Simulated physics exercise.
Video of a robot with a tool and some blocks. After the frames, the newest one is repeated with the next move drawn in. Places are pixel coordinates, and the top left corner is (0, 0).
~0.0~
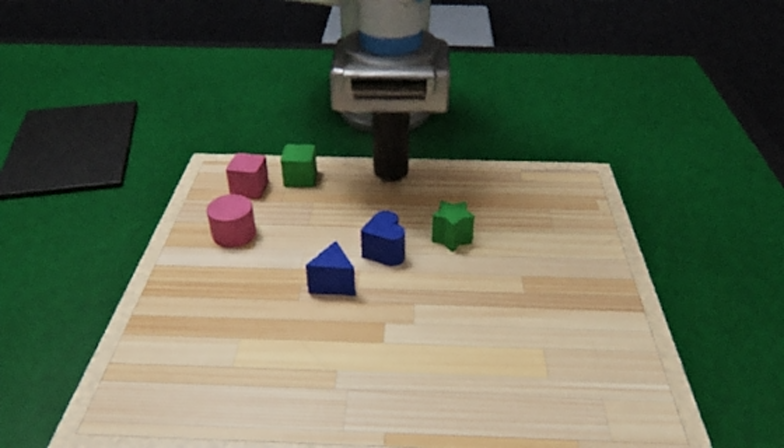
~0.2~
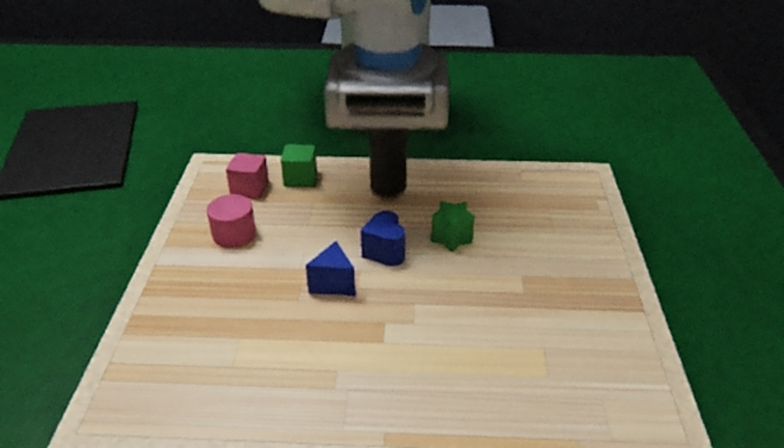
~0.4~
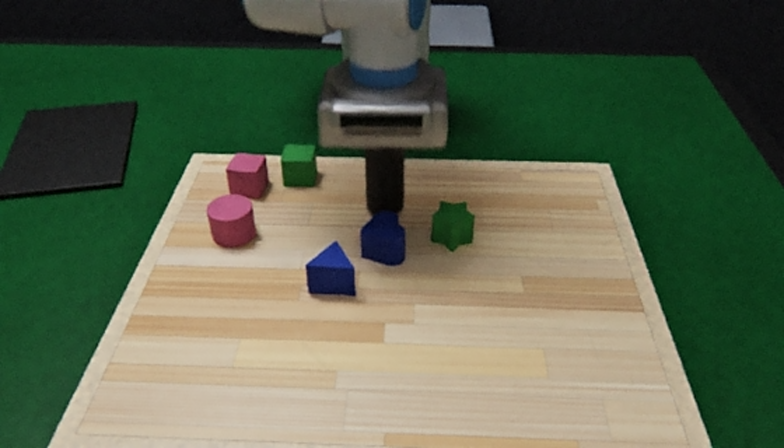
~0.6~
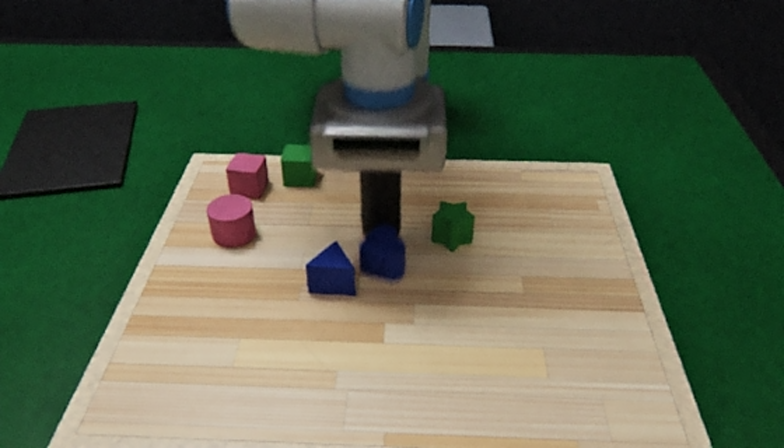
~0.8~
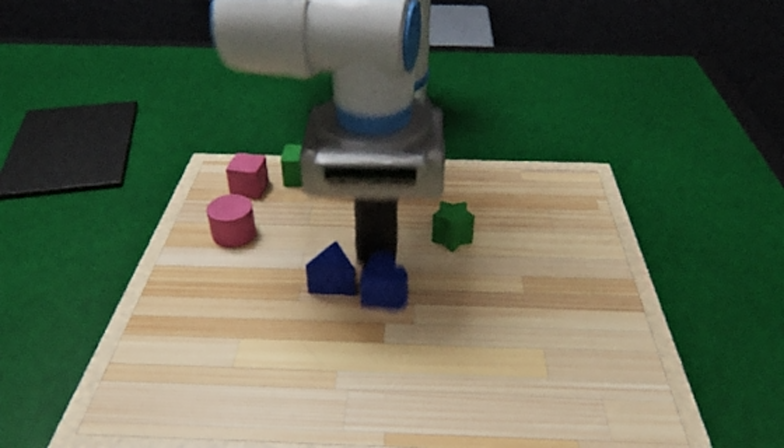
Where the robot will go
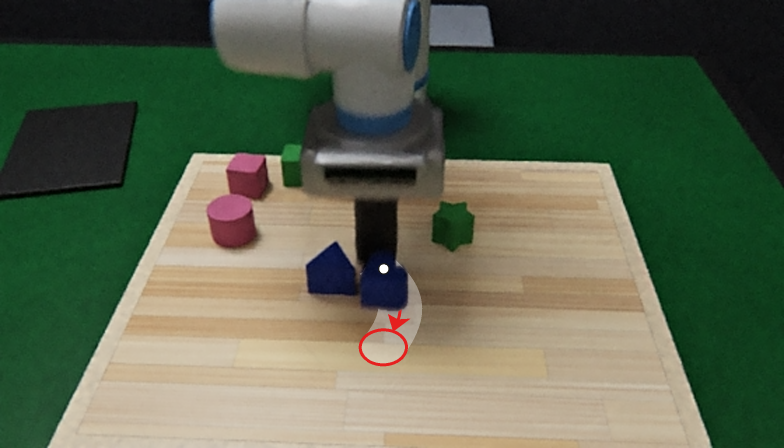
At first, a robot arm holds a dark tool above several pink, green and blue blocks near the back of a wooden board. The tool moves toward the viewer, reaches the blue heart-shaped block and pushes it a short way forward, until it sits beside the blue triangular block, on its right.
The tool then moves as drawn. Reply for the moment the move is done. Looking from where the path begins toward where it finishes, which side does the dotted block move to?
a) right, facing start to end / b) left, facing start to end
a (right, facing start to end)
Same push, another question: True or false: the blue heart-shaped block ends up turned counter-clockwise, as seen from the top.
Answer: False.
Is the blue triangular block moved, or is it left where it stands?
That block is going to be left alone.
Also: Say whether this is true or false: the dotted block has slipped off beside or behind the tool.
Verdict: False.
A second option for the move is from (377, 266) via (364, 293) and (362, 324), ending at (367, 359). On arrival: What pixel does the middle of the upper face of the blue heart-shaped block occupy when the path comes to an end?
At (410, 324).
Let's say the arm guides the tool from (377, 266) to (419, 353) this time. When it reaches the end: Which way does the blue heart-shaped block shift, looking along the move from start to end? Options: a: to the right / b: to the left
My pick is a.
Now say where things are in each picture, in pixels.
Tool tip (391, 172); block tops, blue triangular block (332, 257); blue heart-shaped block (385, 225), in the first frame.
Tool (388, 188); blocks unchanged, in the second frame.
Tool (385, 208); blocks unchanged, in the third frame.
Tool (381, 230); blue heart-shaped block (384, 240), in the fourth frame.
Tool (377, 257); blue triangular block (332, 257); blue heart-shaped block (384, 269), in the fifth frame.
Path on the board, from (377, 266) through (396, 289) and (399, 317) to (383, 347); the dot is on the blue heart-shaped block.
The first path, step by step. One third of the way, tool (396, 281); blue heart-shaped block (390, 295), turned 30° clockwise.
Two thirds of the way, tool (399, 309); blue heart-shaped block (381, 323), turned 55° clockwise.
At the end, tool (383, 338); blue triangular block in place; blue heart-shaped block (359, 353), turned 65° clockwise.
